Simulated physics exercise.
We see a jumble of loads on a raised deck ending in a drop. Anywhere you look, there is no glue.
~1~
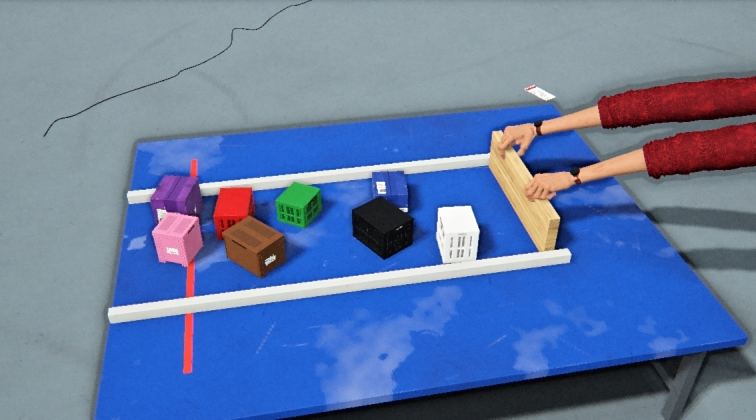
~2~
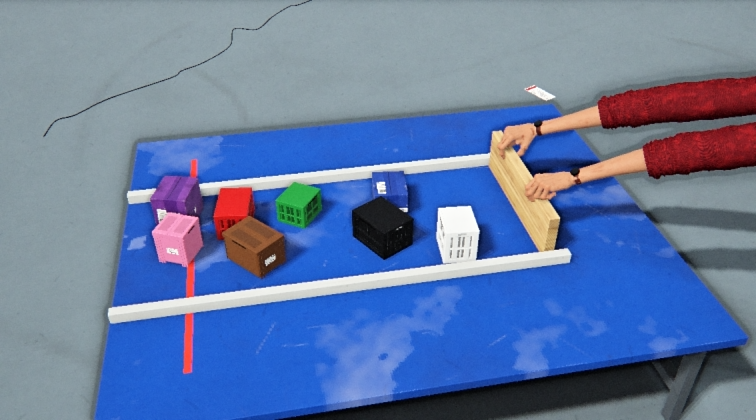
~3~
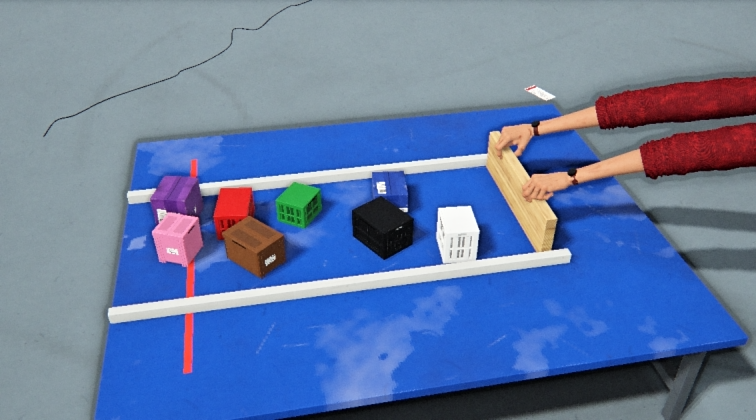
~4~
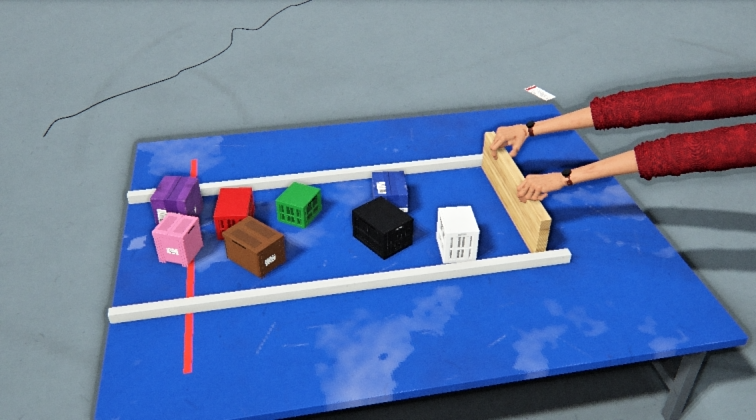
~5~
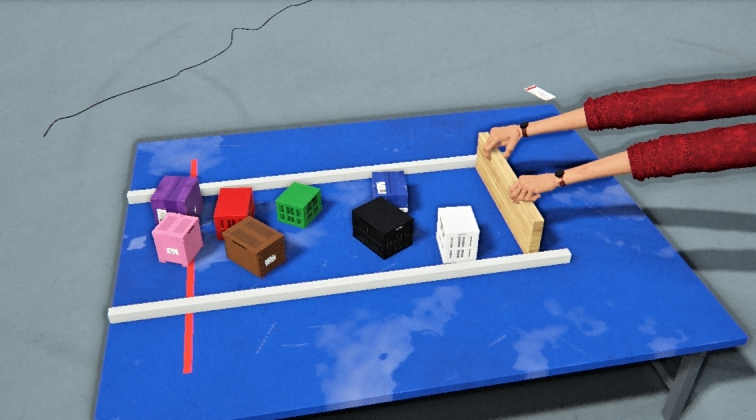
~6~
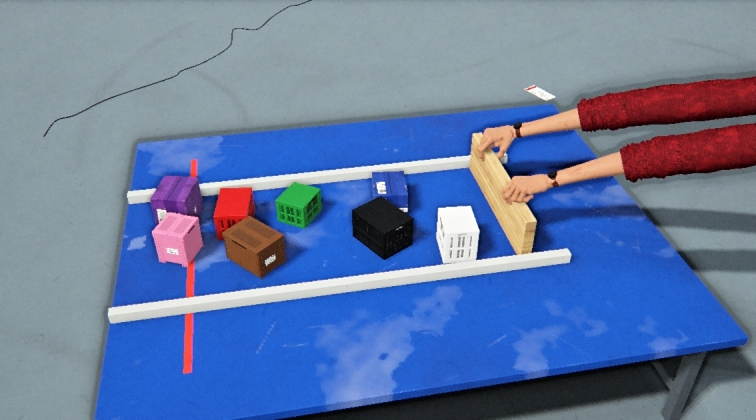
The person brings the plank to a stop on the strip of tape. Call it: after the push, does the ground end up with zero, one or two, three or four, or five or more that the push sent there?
The ground ends up with three or four.
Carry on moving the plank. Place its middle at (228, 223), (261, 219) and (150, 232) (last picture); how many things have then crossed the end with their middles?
Over the end: 1, 0, 6.
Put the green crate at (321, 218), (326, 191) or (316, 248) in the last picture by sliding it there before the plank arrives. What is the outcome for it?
In order of the places given, the green crate rests steady, then rests steady, then rests steady.
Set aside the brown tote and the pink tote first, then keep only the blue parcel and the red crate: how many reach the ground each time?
2, then 1.
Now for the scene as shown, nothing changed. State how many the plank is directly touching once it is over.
It's 2.
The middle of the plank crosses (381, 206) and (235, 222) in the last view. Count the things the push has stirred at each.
First position 3; second position 8.
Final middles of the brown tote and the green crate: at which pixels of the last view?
Near (120, 282) and (134, 225).
Soon after, none off yet; purple parcel at rest near (178, 203); pink tote at rest near (179, 240); red crate at rest near (235, 213).
At rest, the number that fall off is three or four; fallen, red crate, pink tote and purple parcel.
